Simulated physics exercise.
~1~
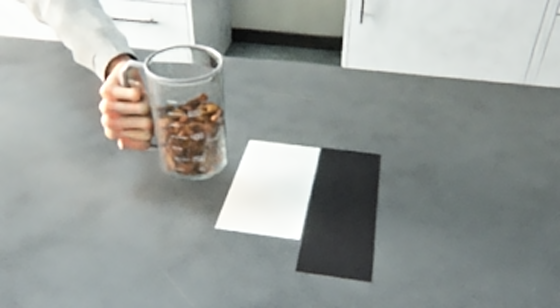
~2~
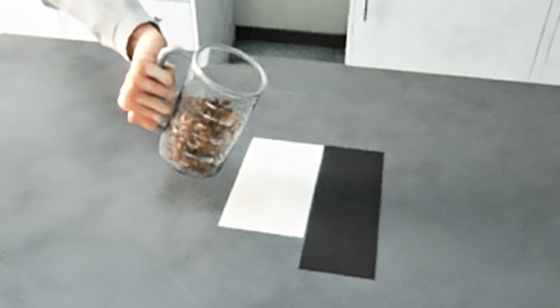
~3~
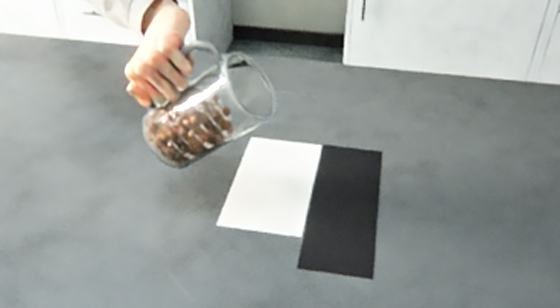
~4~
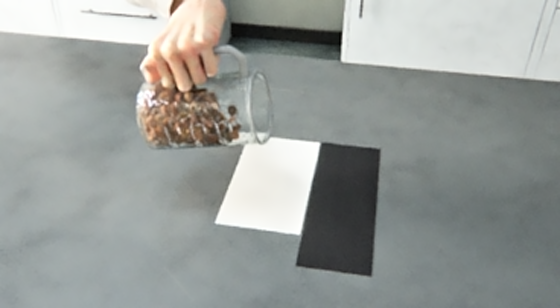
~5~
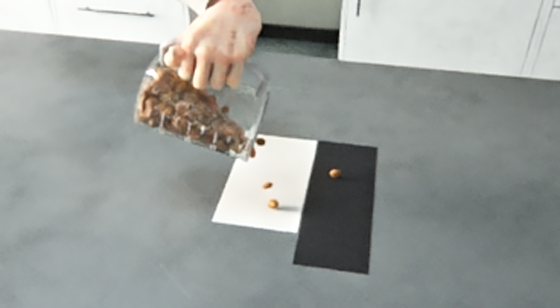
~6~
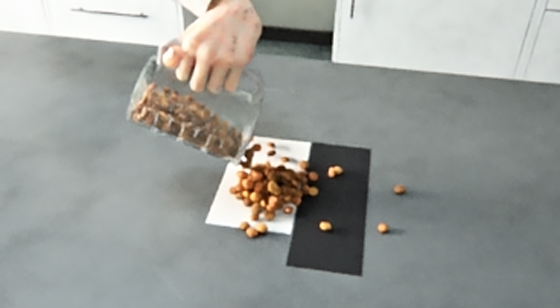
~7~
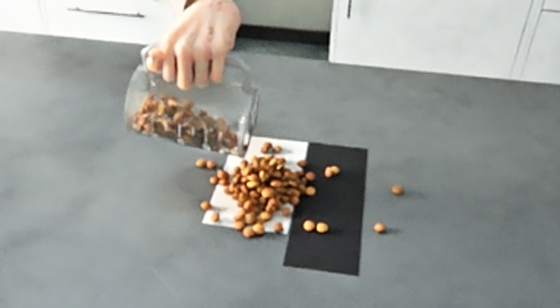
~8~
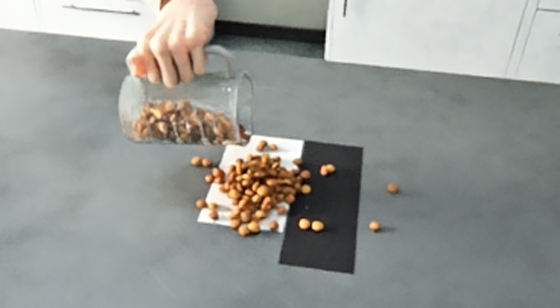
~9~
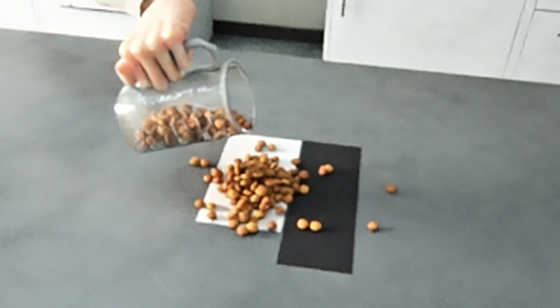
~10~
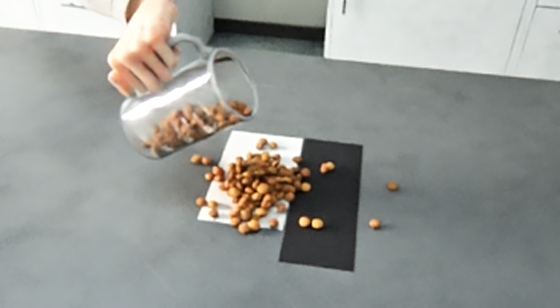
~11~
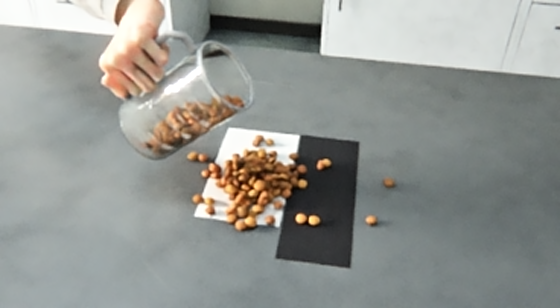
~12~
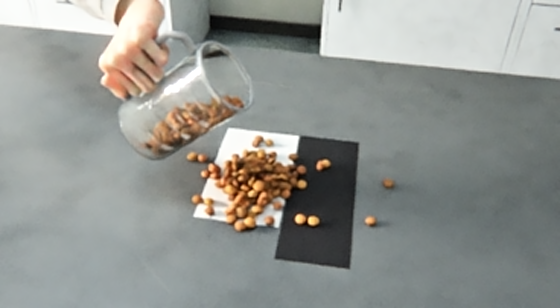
The clip opens with a hand holding a clear jug of brown kibble upright over a gray table, to the left of a white mat and a black mat lying side by side. The hand moves the jug a little to the right and tips it onto its side. A few pieces drop out, then many more tumble down into a heap, mostly on the white mat. Some pieces land on the black mat, and a few scatter onto the bare table. The hand then gradually tilts the jug partway back up, and the flow stops. At the end, the jug is held still, leaning above the heap with plenty of kibble inside.
